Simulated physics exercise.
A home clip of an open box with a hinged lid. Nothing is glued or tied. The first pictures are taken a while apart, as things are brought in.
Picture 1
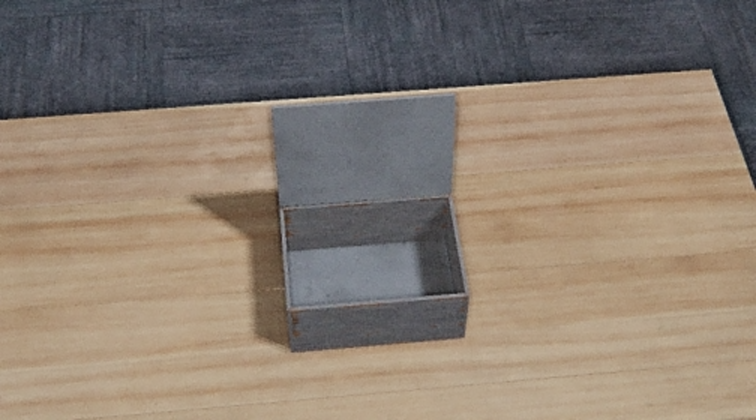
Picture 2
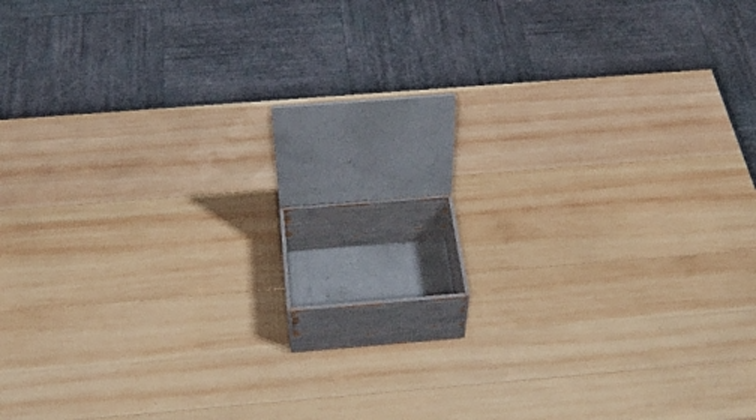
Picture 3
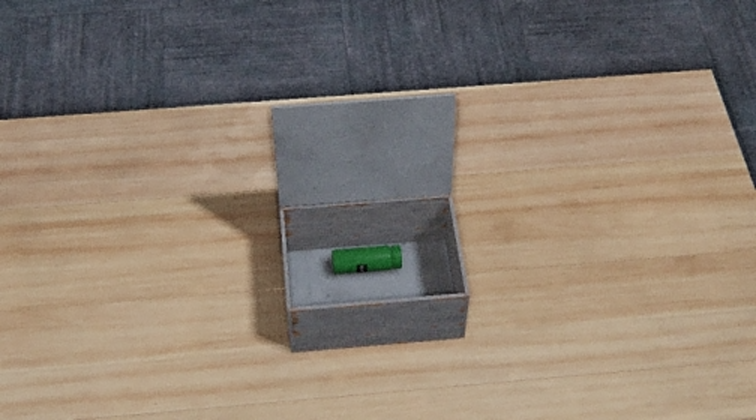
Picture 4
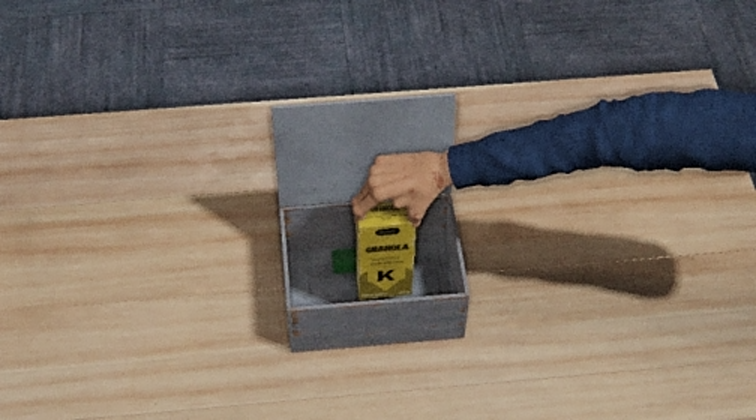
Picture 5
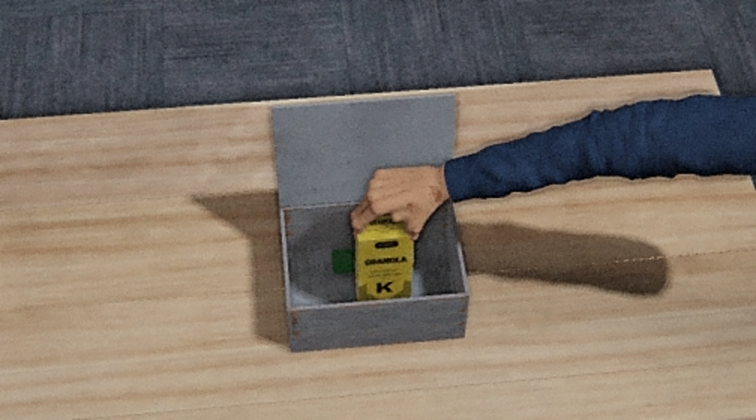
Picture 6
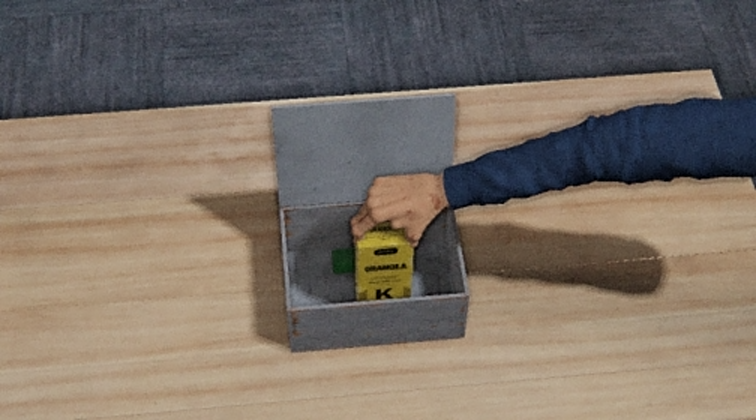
In this clip, an open gray box with a raised lid sits empty on a wooden table, then a green cylindrical item appears inside. A hand in a blue sleeve then lowers a yellow packet into the box beside it.
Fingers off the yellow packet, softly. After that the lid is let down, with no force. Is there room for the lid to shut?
Here the lid is held up.
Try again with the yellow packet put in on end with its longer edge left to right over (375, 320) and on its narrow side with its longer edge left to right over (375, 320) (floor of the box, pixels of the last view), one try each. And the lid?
First try: It is held up; second try: It shuts flat.
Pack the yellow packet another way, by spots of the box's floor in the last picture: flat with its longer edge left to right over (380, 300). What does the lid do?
Then it sits on the rim.
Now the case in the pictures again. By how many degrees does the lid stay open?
About 35°.
Then, 1.00 s on from there, lid starting down.
Then, 1.40 s on from there, lid 72° above the rim.
Then, 1.60 s on from there, lid 59° above the rim.
Then, 1.80 s on from there, lid 44° above the rim.
In the end, lid 37° above the rim; both unmoved. At the end, from the last picture's camera, yellow packet near (383, 270).
